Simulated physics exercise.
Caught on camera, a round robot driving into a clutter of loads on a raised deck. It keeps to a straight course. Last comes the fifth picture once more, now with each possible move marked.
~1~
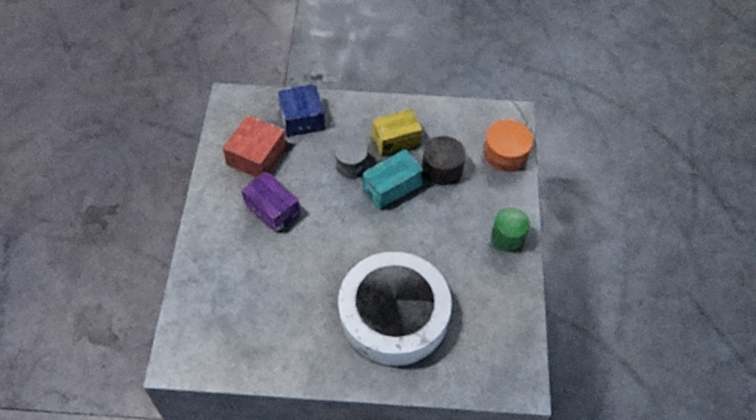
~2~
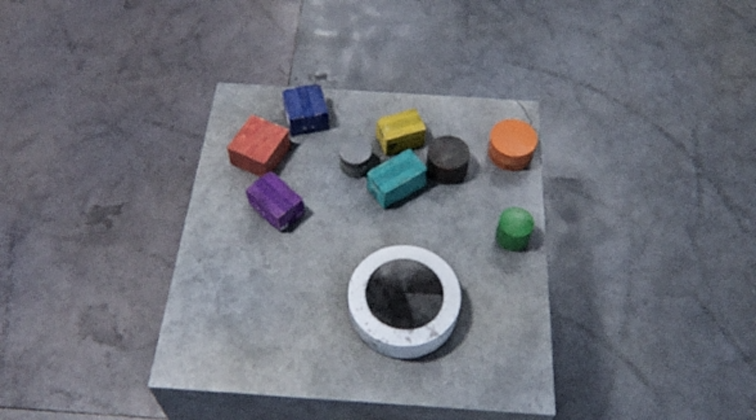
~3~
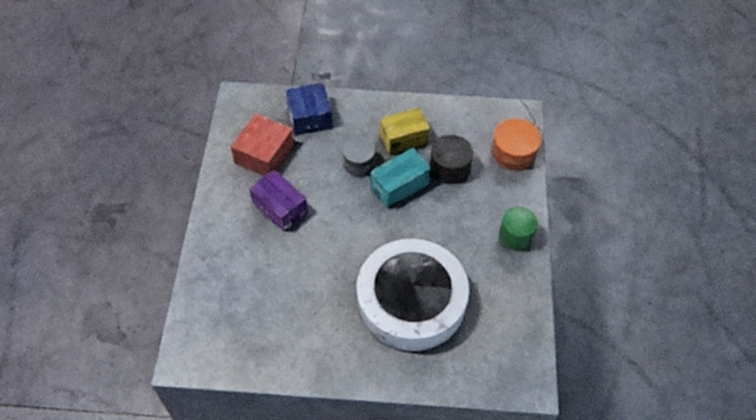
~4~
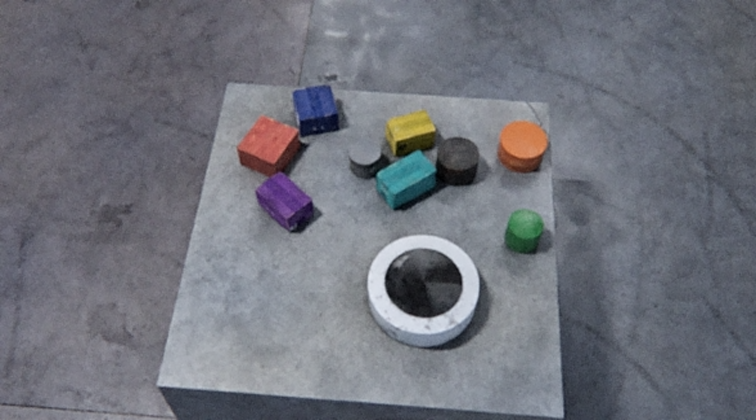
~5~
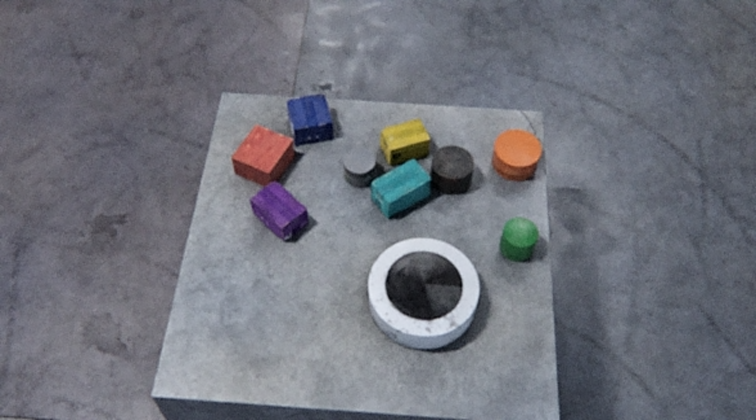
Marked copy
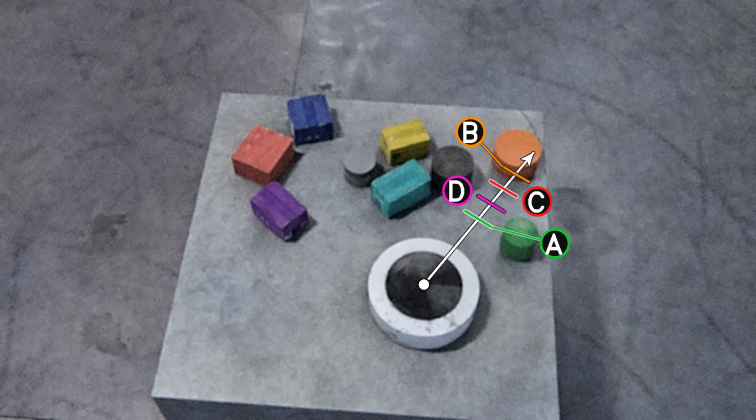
On a raised grey deck, a round white robot with a dark top crept a short way up and to the right in a straight line, while the colourful boxes and canisters around it stayed put.
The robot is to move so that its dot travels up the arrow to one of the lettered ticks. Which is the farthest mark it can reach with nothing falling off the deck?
No farther than A.
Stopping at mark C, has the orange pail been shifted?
Yes.
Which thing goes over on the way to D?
It is the green canister.
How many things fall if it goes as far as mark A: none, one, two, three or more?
By then, none.
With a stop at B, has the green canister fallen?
Yes.
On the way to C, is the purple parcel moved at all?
No.
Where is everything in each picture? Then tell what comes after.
The first picture shows yellow box (397, 133); black canister (443, 161); purple parcel (271, 202).
The second picture shows robot (404, 300); red crate (259, 147).
The third picture shows robot (412, 293); green canister (518, 229).
The fourth picture shows robot (423, 289); turquoise box (406, 180).
The fifth picture shows robot (423, 292); yellow box (405, 142); black canister (452, 170); purple parcel (280, 211).
On the marked copy, A at (478, 219); B at (516, 174); C at (503, 188); D at (491, 204); the arrow from (424, 285) to (533, 153); the white dot at (424, 285).
Taking A. A third of the way, robot (444, 267); orange pail (516, 155); green canister (518, 240).
Two thirds of the way, robot (464, 243); green canister (532, 234); orange pail (516, 155).
When it is over, robot (476, 228); green canister (546, 229); orange pail (516, 155); nothing has fallen.
As for the rest, B drops the green canister; C drops the green canister; D drops the green canister.
